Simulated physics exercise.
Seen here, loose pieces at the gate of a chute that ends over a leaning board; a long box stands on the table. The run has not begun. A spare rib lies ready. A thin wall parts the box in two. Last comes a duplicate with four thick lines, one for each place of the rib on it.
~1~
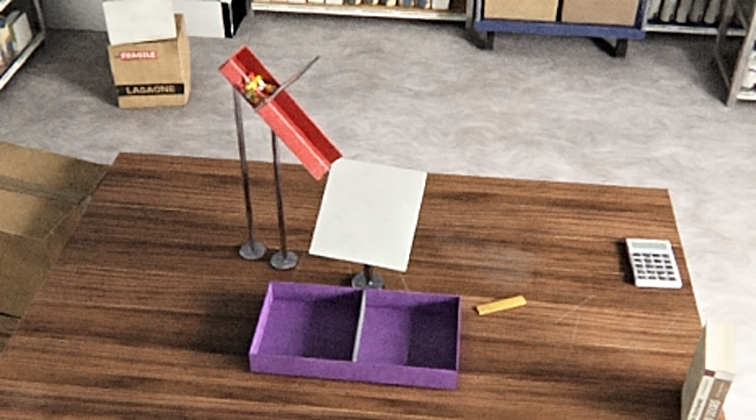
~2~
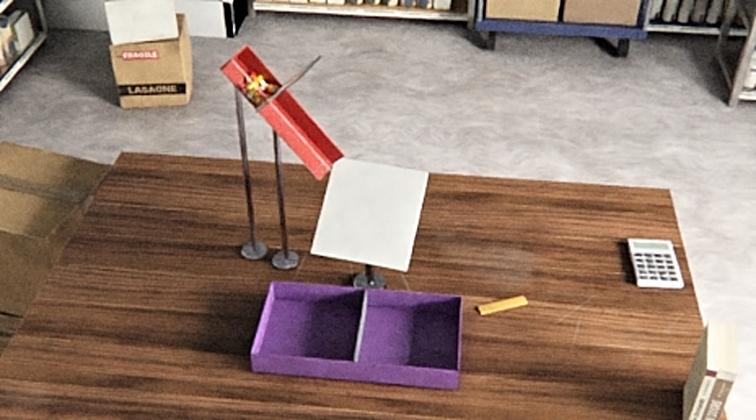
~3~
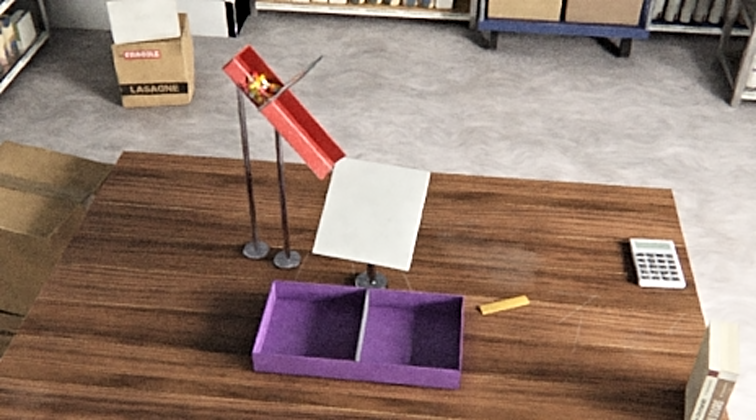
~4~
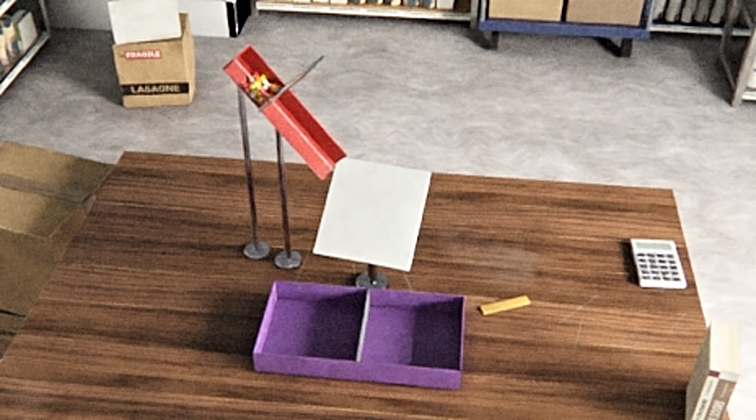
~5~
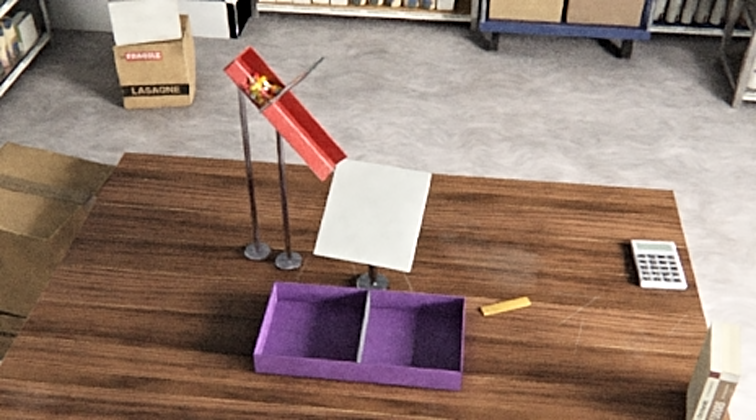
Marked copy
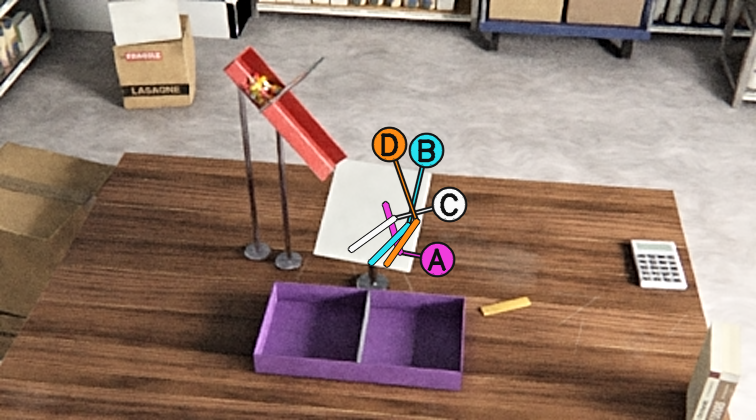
Small colorful pieces sit still behind the gate near the top of a sloping red chute, above a tilted white board and a divided purple box on a wooden table. The whole view shifts very slightly at first, then steadies, while the gate stays shut and nothing on the table moves.
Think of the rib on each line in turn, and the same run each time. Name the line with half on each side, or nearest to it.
Best: D.
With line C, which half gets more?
More lands on the left.
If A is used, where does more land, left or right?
More lands on the right.
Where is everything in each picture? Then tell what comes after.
The first frame shows load behind the gate near (258, 92), round plastic beads; lip of the chute near (324, 172), sloping fairly steeply.
The second frame shows middle of the board near (370, 212), tilted fairly steeply; middle of its low edge near (358, 261); of its high edge near (381, 164).
The third frame shows front corners of the box near (253, 353) and (460, 371); front end of its middle wall near (355, 362); gate still shut near (282, 90).
The fourth frame shows middle of the load near (262, 92); lip near (329, 172).
The fifth frame shows middle of the load near (263, 93); lip near (329, 173).
On the marked copy, line A from (385, 204) to (400, 252); line B from (408, 225) to (371, 262); line C from (394, 218) to (351, 249); line D from (416, 221) to (386, 264).
If A is chosen, of what is caught, a small share in the left half, the bulk in the right.
If B is chosen, of what is caught, the bulk in the left half, a small share in the right.
If C is chosen, of what is caught, the bulk in the left half, close to a quarter in the right.
If D is chosen, of what is caught, close to half in the left half, close to half in the right.
